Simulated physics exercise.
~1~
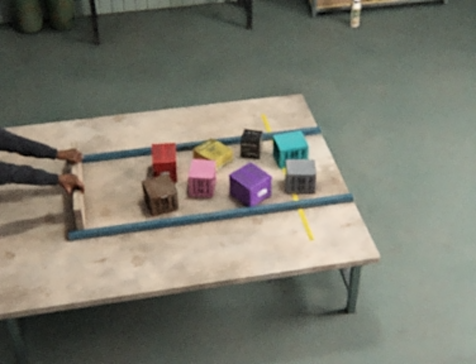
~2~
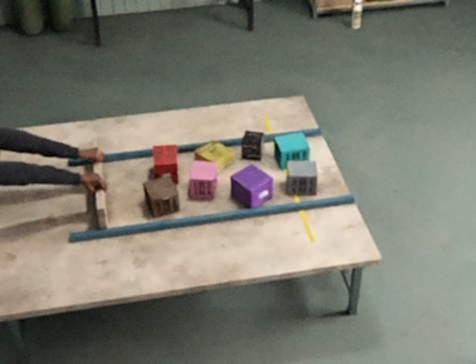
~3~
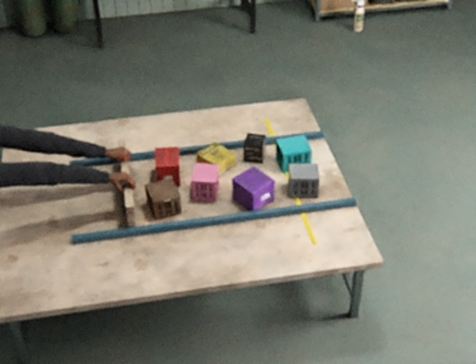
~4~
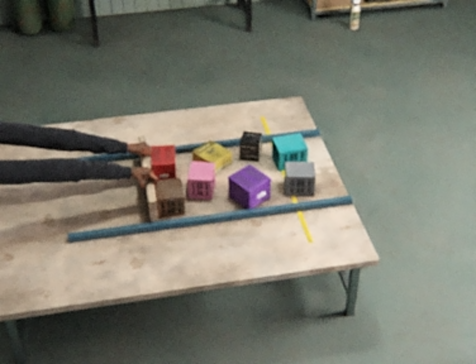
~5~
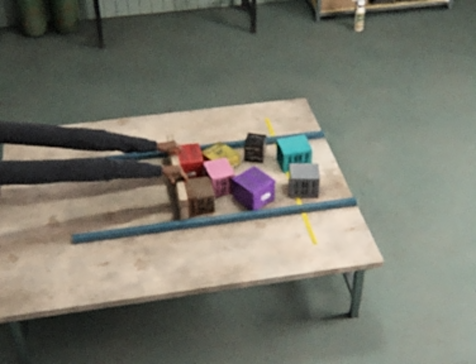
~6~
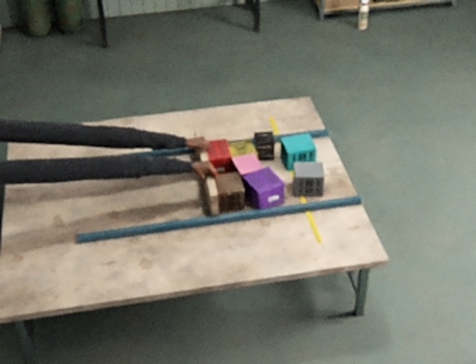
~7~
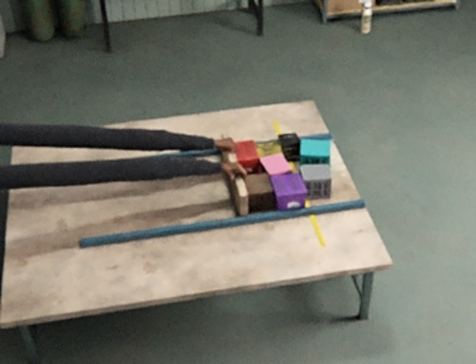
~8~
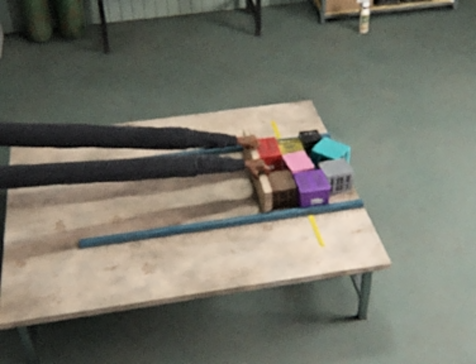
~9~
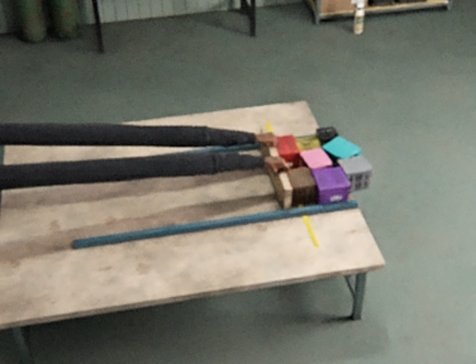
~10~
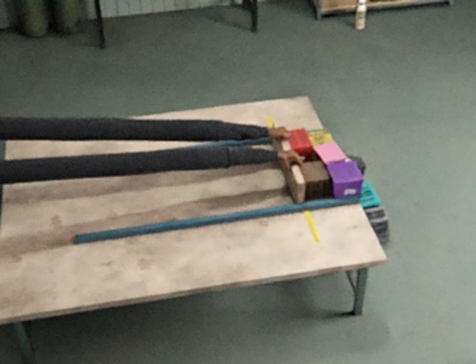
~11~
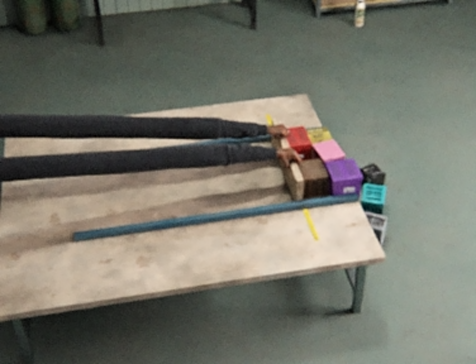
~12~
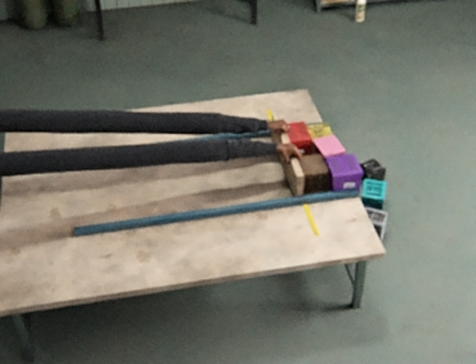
The video shows two hands sliding an upright plank rightward along a low platform between two blue battens, gathering colourful crates and boxes and pushing them past a yellow strip until the turquoise, grey and black ones drop off the right edge, while the others stay on the platform.
